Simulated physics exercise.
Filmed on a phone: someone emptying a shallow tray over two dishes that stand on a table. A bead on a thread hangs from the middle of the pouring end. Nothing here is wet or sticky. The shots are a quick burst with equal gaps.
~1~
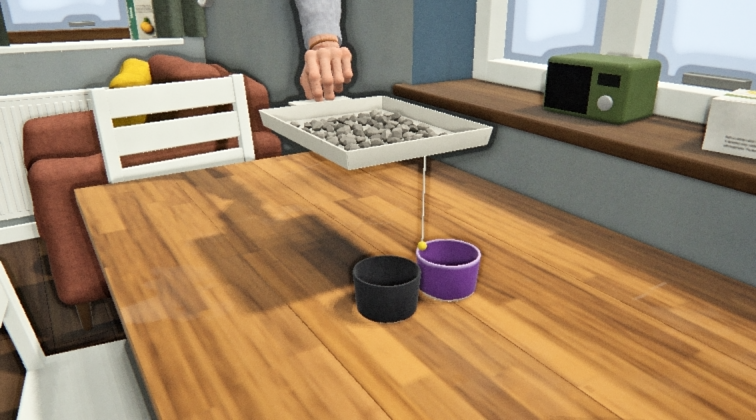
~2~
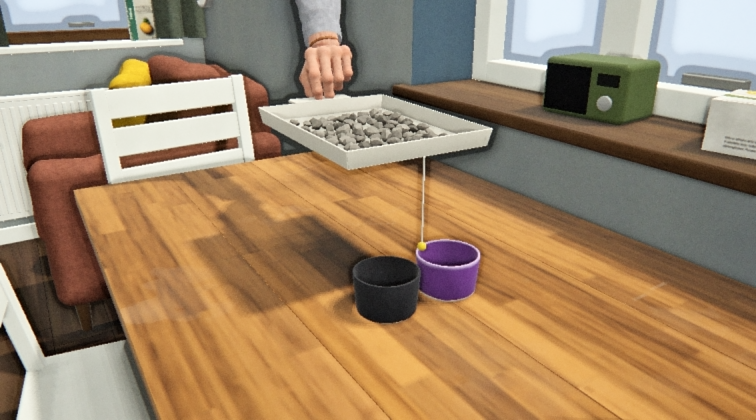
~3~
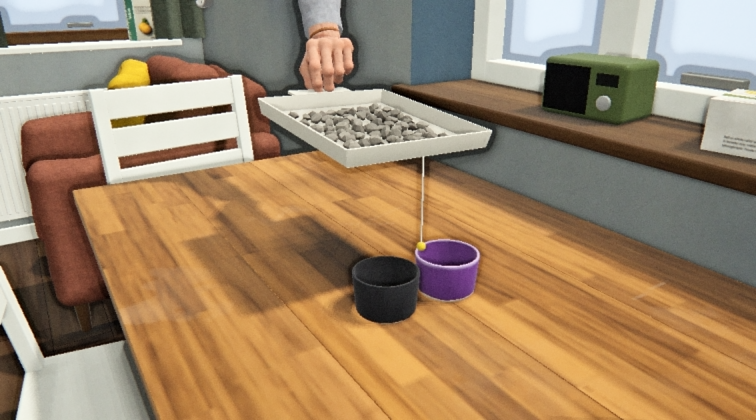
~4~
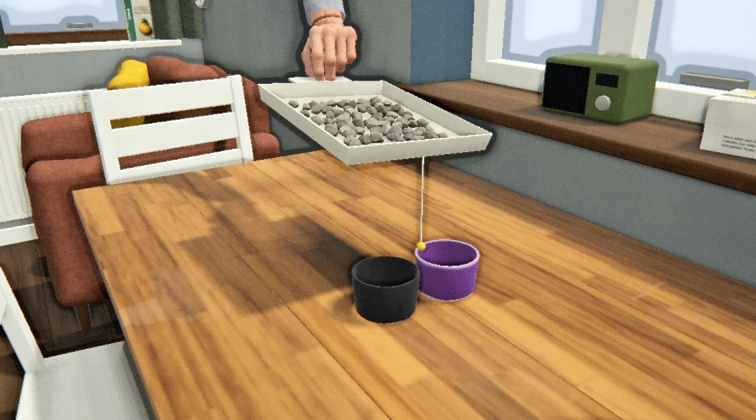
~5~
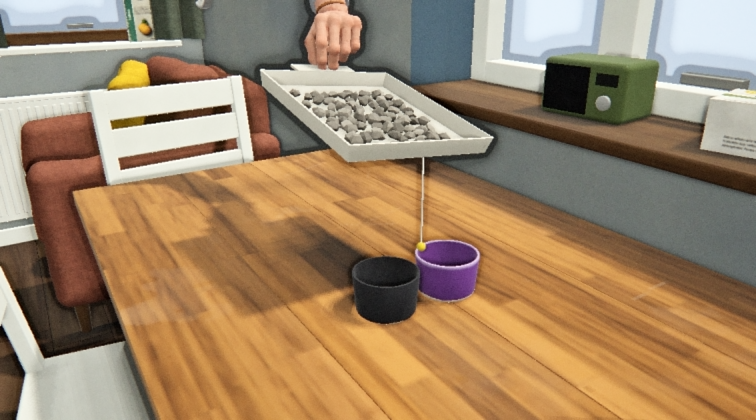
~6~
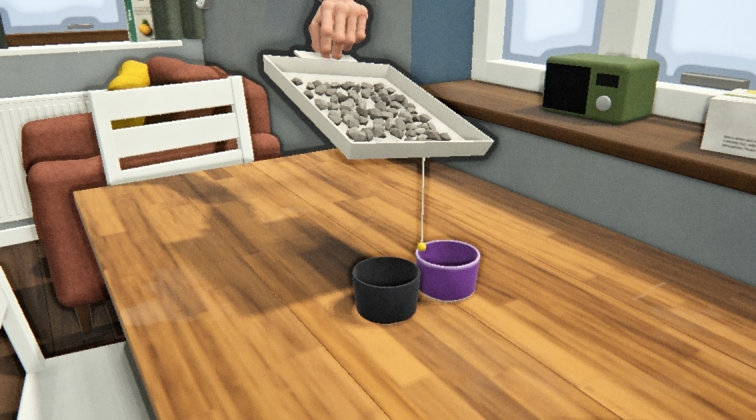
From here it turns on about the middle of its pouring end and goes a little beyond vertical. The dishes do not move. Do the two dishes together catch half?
In the dishes lies under half of it.
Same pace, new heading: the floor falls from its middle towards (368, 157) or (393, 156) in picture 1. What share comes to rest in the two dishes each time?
The first gives 30 %, the second 10 %.
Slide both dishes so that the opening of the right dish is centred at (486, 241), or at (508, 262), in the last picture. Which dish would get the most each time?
One: The right-hand dish. Two: The right-hand dish.
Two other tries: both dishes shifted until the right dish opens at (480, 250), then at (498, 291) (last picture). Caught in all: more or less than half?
One: Most of it. Two: Less than half.
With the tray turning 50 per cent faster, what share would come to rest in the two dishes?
About 20 per cent.
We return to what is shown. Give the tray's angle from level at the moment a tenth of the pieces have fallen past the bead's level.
Roughly 80°.
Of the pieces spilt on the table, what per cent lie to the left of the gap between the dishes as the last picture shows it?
It comes to 0 per cent or so.
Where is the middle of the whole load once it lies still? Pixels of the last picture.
Close to (499, 284).
Shortly afterwards, tray tipped steeply; all but a few on the tray; only a few in the air.
Next, tray tipped right over; near two thirds on the tray; only a few in the right dish; near a quarter outside both; a little in the air.
Some moments later, tray tipped past a quarter turn; near a quarter in the right dish; the bulk outside both.
In the end, tray tipped past a quarter turn; none at all in the left dish; near a quarter in the right dish; the bulk outside both.
